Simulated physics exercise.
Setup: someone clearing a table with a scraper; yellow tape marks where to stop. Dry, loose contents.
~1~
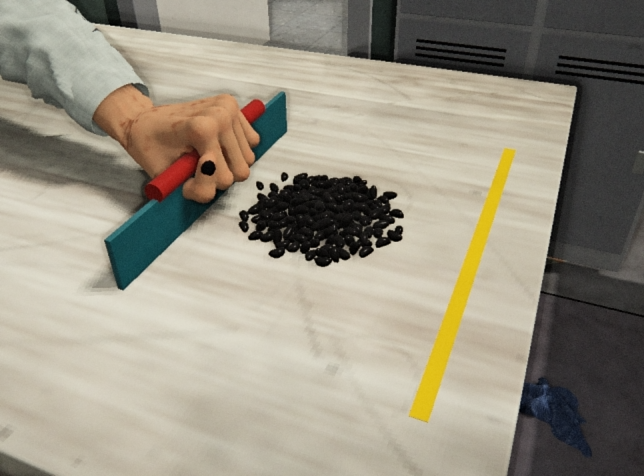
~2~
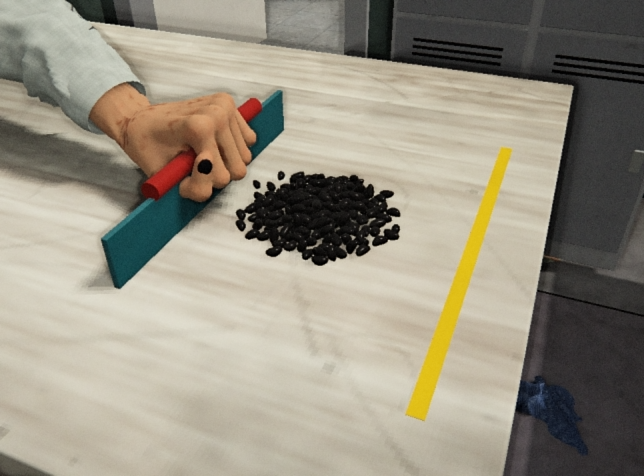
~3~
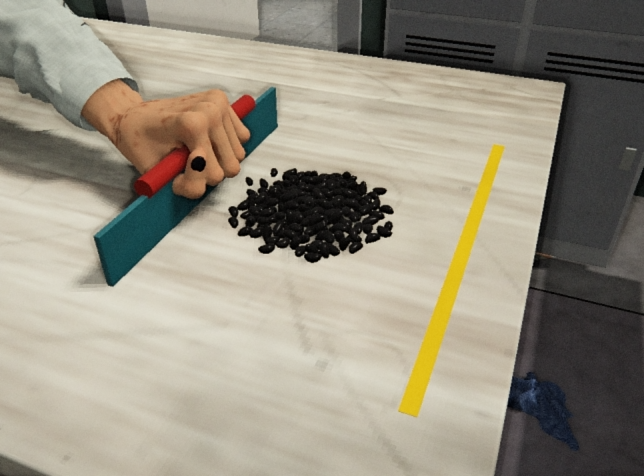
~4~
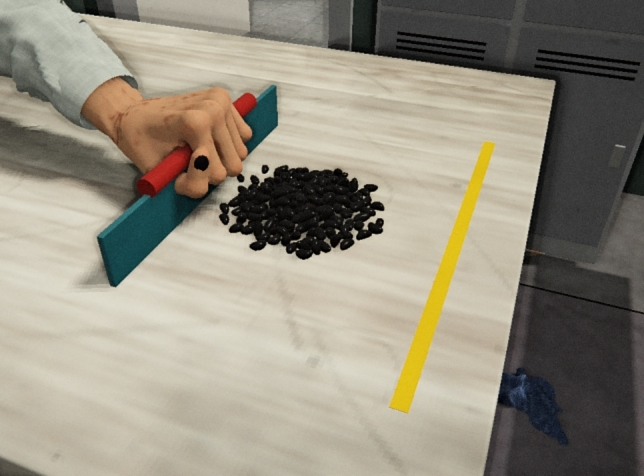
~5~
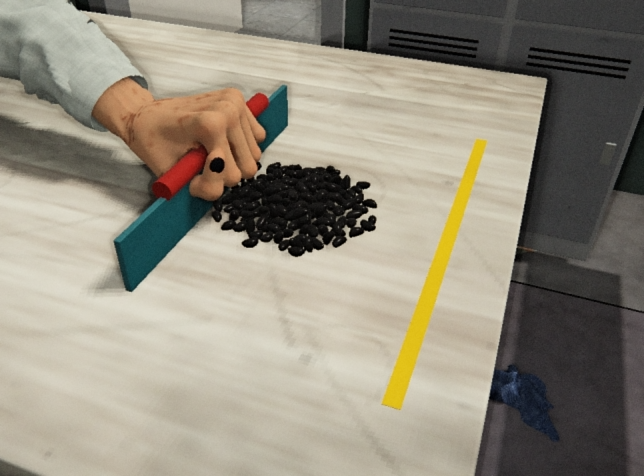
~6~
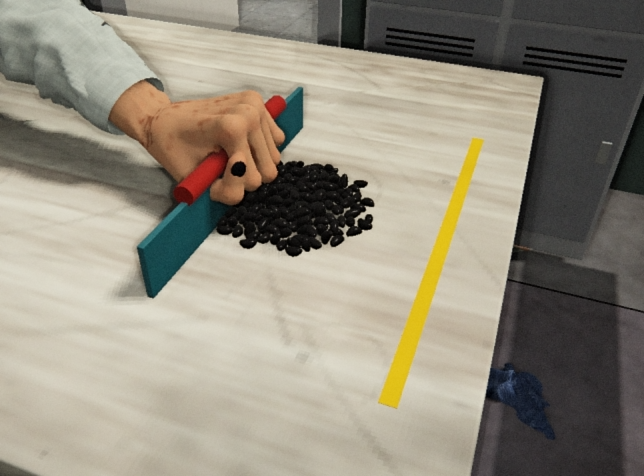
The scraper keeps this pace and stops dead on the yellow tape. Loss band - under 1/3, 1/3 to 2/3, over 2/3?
1/3 to 2/3.
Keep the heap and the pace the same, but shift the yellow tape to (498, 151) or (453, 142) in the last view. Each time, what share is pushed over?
Roughly 80 % and 20 %.
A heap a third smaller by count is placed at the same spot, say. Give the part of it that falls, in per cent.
Close to 40 per cent of the heap.
Just after the last frame, scraper still moving, near (347, 172); heap all on the table, its front near (463, 250).
A moment on, scraper stopped at the yellow tape; heap roughly a third over the edge.
Further on, scraper stopped at the yellow tape; heap roughly half over the edge.
When it is over, scraper stopped at the yellow tape; heap roughly half over the edge.
